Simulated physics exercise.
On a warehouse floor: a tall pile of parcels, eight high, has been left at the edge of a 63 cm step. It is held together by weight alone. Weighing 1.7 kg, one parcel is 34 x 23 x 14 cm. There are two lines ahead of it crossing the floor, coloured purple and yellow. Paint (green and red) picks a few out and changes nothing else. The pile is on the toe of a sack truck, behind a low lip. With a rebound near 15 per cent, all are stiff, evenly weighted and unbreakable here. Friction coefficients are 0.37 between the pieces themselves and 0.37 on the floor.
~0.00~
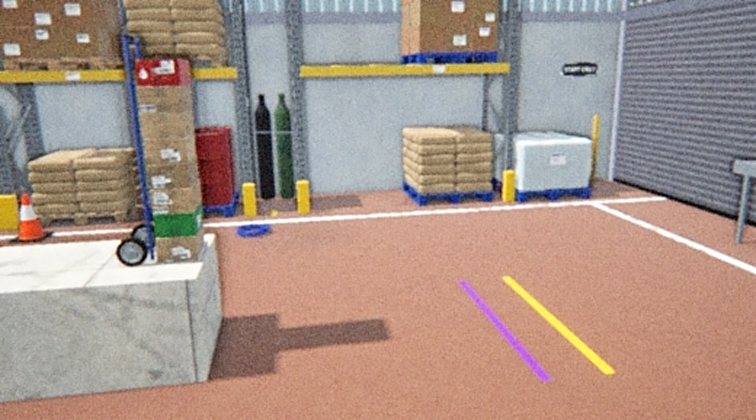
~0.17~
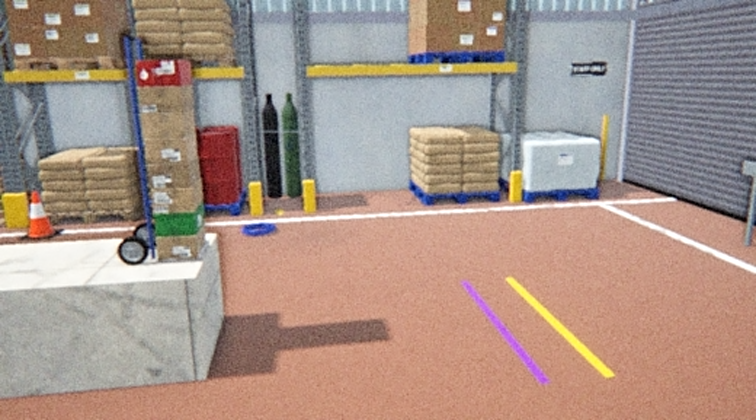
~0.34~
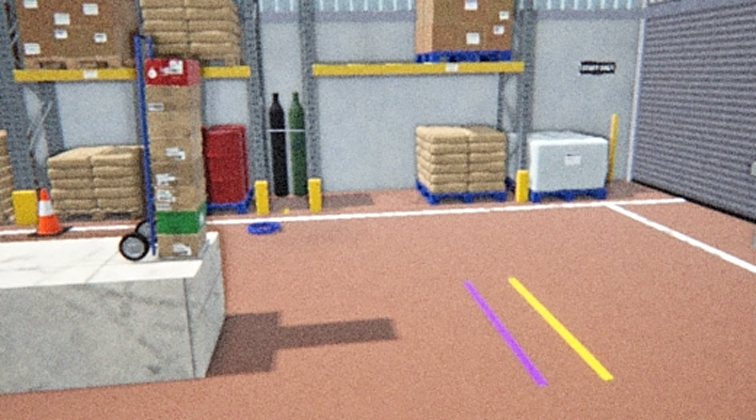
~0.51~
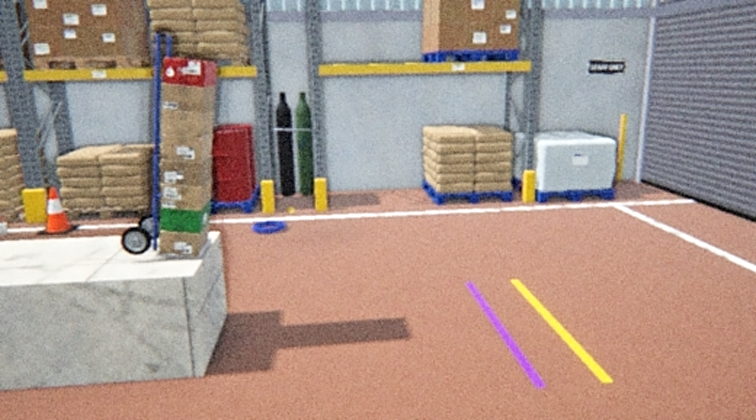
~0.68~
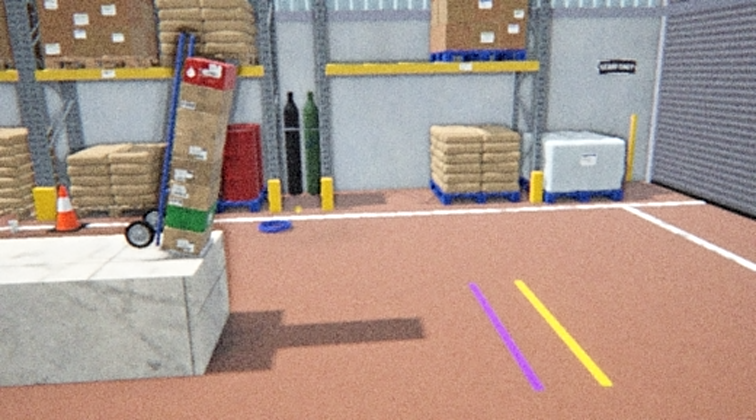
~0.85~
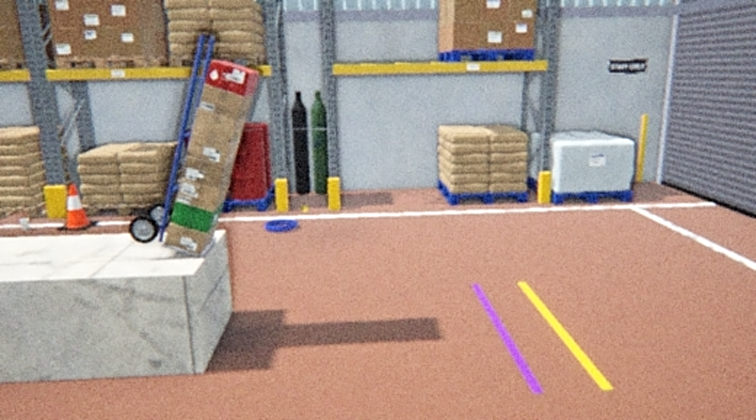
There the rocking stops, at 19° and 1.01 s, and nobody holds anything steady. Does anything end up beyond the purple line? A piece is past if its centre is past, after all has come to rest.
No, the outcome is every piece behind the line.
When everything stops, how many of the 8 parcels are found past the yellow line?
That makes 0.
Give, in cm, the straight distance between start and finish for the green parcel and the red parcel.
Displacement in cm - green: 85; red: 220.
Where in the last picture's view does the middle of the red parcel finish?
Near pixel (426, 316).
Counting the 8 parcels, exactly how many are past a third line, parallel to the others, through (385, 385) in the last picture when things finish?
The count is 2.
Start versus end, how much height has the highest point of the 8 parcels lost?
I'd say it's about 156 cm lower than before.
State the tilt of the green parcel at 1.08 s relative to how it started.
Around 30° from its start.
After 1.08 s, none of the 8 parcels past the purple line, 8 disturbed; red parcel leaning 33°, 11 cm lower; green parcel leaning 33°.
After 1.36 s, none of the 8 parcels past the purple line, 8 disturbed; red parcel leaning 65°, 59 cm lower; green parcel leaning 65°, 9 cm lower.
After 1.82 s, none of the 8 parcels past the purple line, 8 disturbed; red parcel leaning 68°, 1.59 m lower; green parcel leaning 43°, 73 cm lower.
At rest (2.8 s), none of the 8 parcels past the purple line, 8 disturbed; red parcel on its side; green parcel 79 cm lower. The farthest middle lies 51 cm short of that line. As the last picture would show them, middles, red parcel near (426, 316), green parcel near (237, 329).
